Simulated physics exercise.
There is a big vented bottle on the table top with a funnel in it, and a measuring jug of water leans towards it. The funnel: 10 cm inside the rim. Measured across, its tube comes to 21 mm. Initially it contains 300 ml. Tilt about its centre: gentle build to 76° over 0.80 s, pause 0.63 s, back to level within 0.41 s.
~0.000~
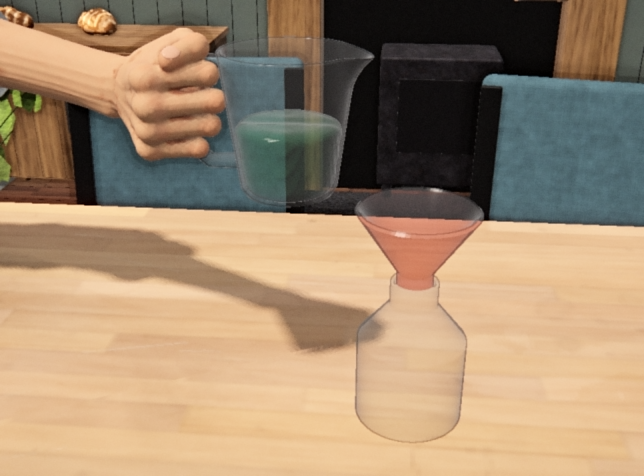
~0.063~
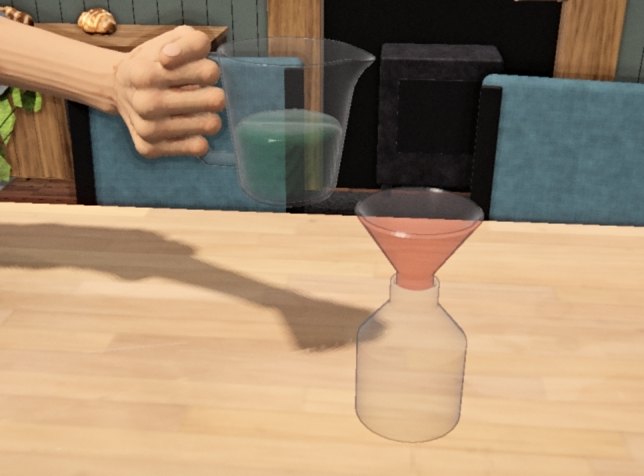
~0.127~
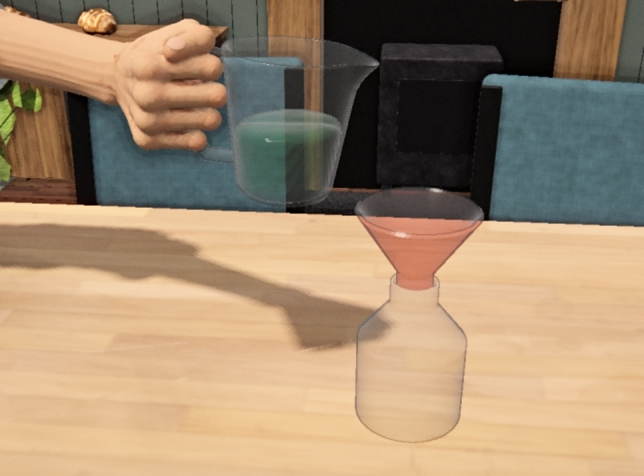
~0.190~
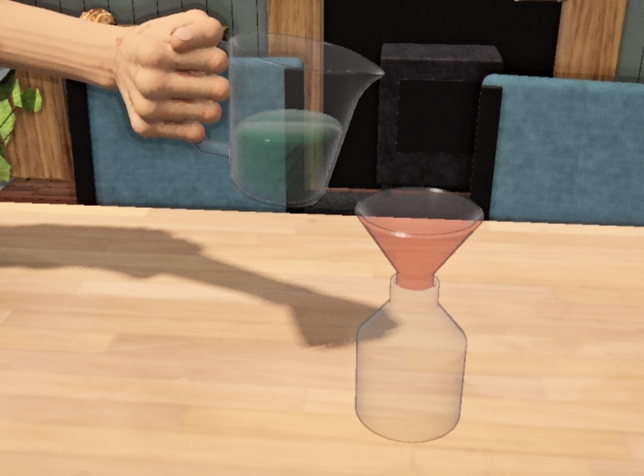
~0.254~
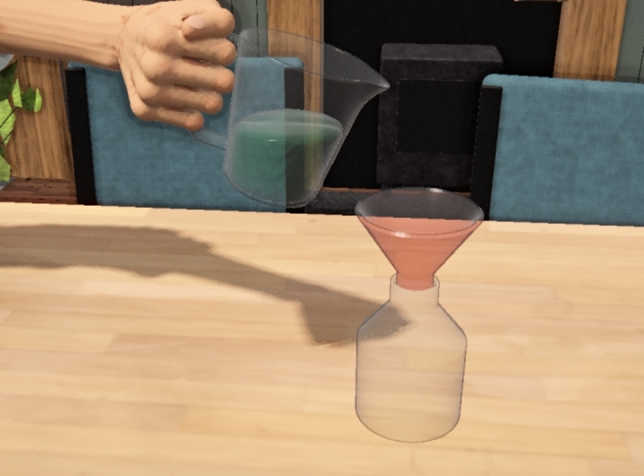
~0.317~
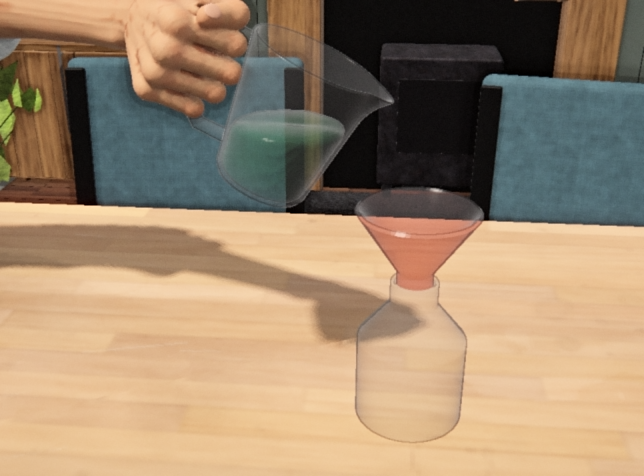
A clear measuring jug of green liquid, held by a hand on the left, tilted slowly to the right towards a funnel of red liquid, which stayed still in a clear bottle on the table.
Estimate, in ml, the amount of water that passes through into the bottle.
I would put it at about 240 ml.
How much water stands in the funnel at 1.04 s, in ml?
I'd estimate some 75 ml is held in the funnel then.
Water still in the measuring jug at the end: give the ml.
60 ml.
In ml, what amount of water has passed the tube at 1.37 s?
170 ml.
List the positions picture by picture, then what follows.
The first picture shows tilt 0°; pouring edge (374, 55); surface from (248, 119) to (329, 123); the funnel's rim runs from (362, 214) to (476, 218).
The second picture shows tilt 1°; pouring edge (375, 57); surface from (252, 120) to (329, 122).
The third picture shows tilt 5°; pouring edge (379, 62); surface from (252, 122) to (329, 123).
The fourth picture shows tilt 10°; pouring edge (384, 72); surface from (251, 123) to (330, 122).
The fifth picture shows tilt 17°; pouring edge (390, 84); surface from (245, 121) to (330, 124).
The sixth picture shows tilt 26°; pouring edge (394, 100); surface from (237, 120) to (332, 127).
After 0.74 s the tilt is 75° and 5 ml has passed the tube, 25 ml is in the funnel, 240 ml in the measuring jug and 0 ml has missed.
After 1.04 s the tilt is 76° and 90 ml has passed the tube, 75 ml is in the funnel, 115 ml in the measuring jug and 0 ml has missed.
After 1.37 s the tilt is 76° and 170 ml has passed the tube, 50 ml is in the funnel, 70 ml in the measuring jug and 5 ml has missed.
After 1.72 s the tilt is 16° and 230 ml has passed the tube, 5 ml is in the funnel, 60 ml in the measuring jug and 5 ml has missed.
In the end 235 ml has passed the tube, 0 ml is in the funnel, 60 ml in the measuring jug and 5 ml has missed.
